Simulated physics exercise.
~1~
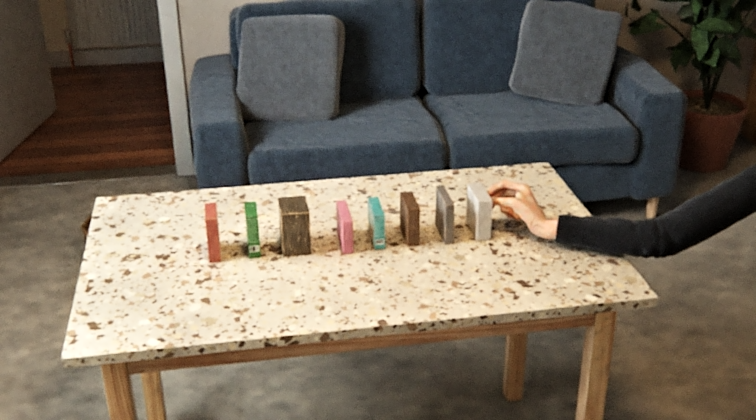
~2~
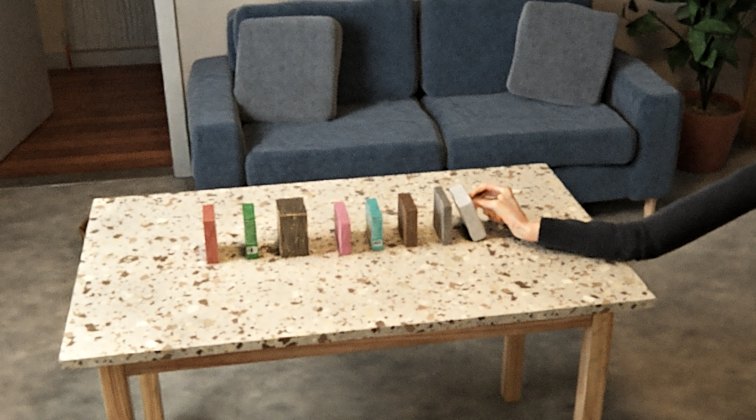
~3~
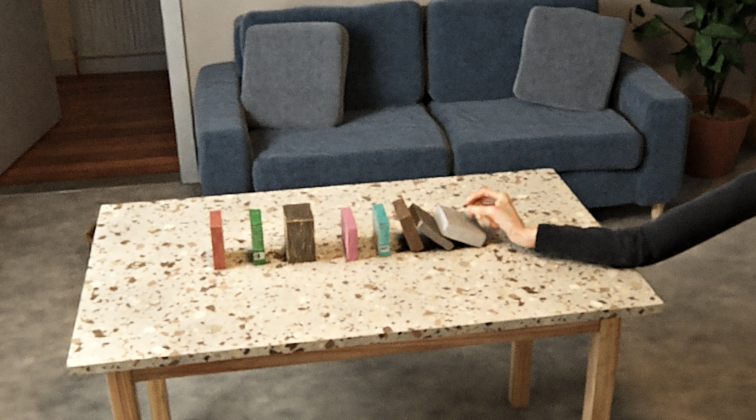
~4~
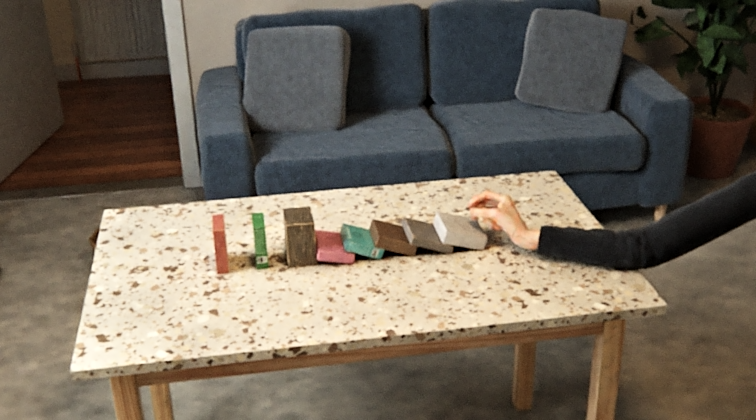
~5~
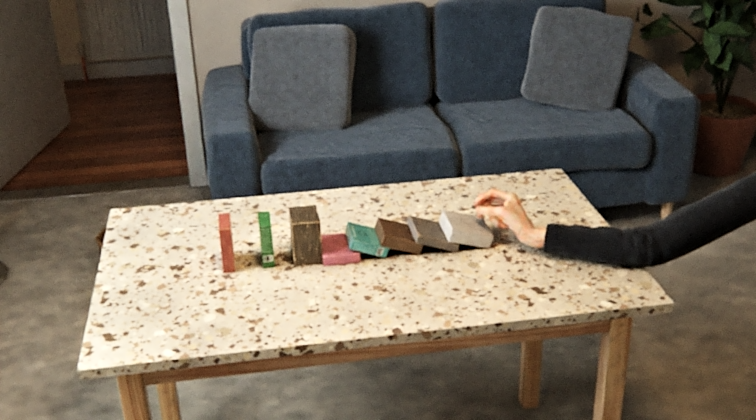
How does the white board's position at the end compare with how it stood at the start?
At the start the white board stands upright at the right end of the row, and by the end it lies tipped over on its side.
On a speckled table in front of a blue sofa, a row of upright blocks and boards stands spaced out like dominoes. A hand reaches in from the right and tips the white board at the end to the left. It falls against the grey board, which leans into the brown one, and the turquoise piece goes over next. The pink board drops last, down at the foot of the thick dark block. The toppled pieces lie overlapping, while the dark block, the green piece and the red board still stand and the hand stays nearby.
